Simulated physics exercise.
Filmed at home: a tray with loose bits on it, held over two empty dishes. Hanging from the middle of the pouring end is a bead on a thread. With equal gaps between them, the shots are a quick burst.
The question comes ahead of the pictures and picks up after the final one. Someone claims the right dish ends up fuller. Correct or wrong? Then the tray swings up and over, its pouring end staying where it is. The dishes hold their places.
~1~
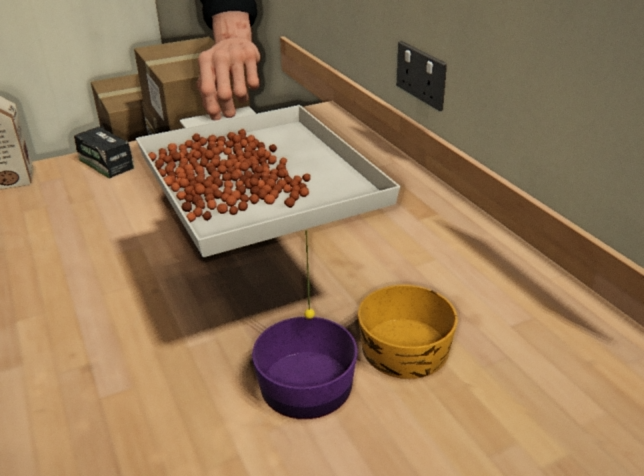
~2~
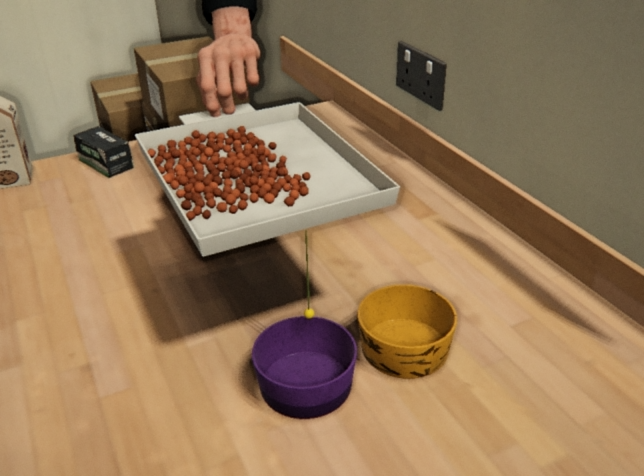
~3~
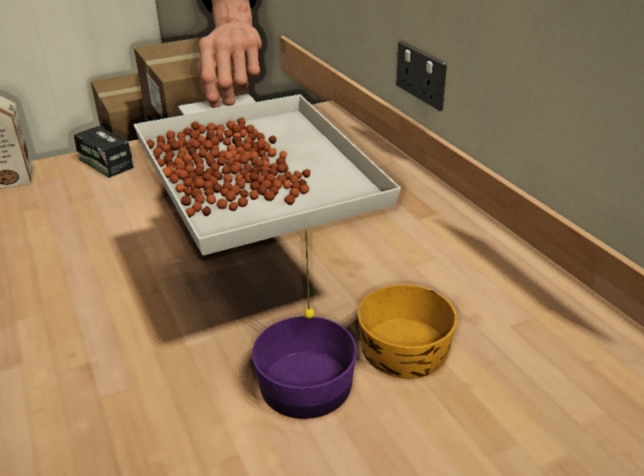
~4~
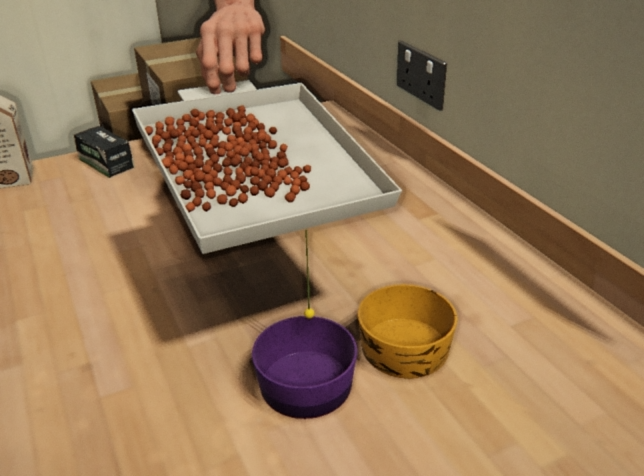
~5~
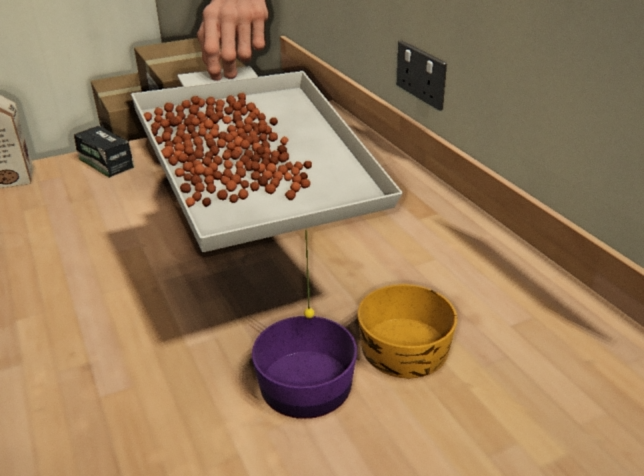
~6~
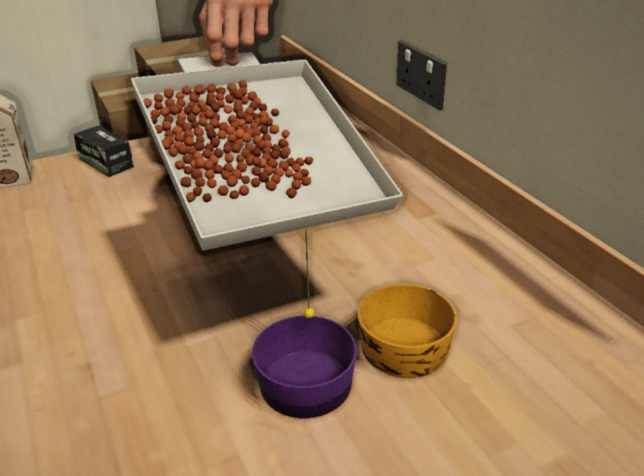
Correct - the right dish ends fuller.
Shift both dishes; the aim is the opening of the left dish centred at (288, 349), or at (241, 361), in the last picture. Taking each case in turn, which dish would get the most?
The right-placed dish first, the right-placed dish second.
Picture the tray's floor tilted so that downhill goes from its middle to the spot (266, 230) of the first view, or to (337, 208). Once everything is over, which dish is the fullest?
In turn: The left dish; the right-hand dish.
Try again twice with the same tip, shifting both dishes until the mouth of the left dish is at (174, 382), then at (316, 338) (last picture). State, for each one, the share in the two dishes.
First placement near 10 percent, second near 40 percent.
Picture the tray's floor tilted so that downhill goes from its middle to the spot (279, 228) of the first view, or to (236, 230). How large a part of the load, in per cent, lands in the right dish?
Respectively close to 0 and 0 in a hundred.
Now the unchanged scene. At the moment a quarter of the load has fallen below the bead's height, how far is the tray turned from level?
The tilt is near 115° by then.
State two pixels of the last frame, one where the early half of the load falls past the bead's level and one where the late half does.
Early-half point (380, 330); late-half point (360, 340).
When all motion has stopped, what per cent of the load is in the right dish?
My estimate is some 40 %.
Soon, tray tipped steeply; nearly all on the tray; a stray few in the air.
A while on, tray tipped past a quarter turn; nearly all on the tray; a stray few in the left dish; a stray few in the right dish; a stray few in the air.
Towards the end, tray tipped past a quarter turn; about a quarter in the left dish; about a third in the right dish; about half outside both.
Finally, tray tipped past a quarter turn; about a quarter in the left dish; about a third in the right dish; about half outside both.
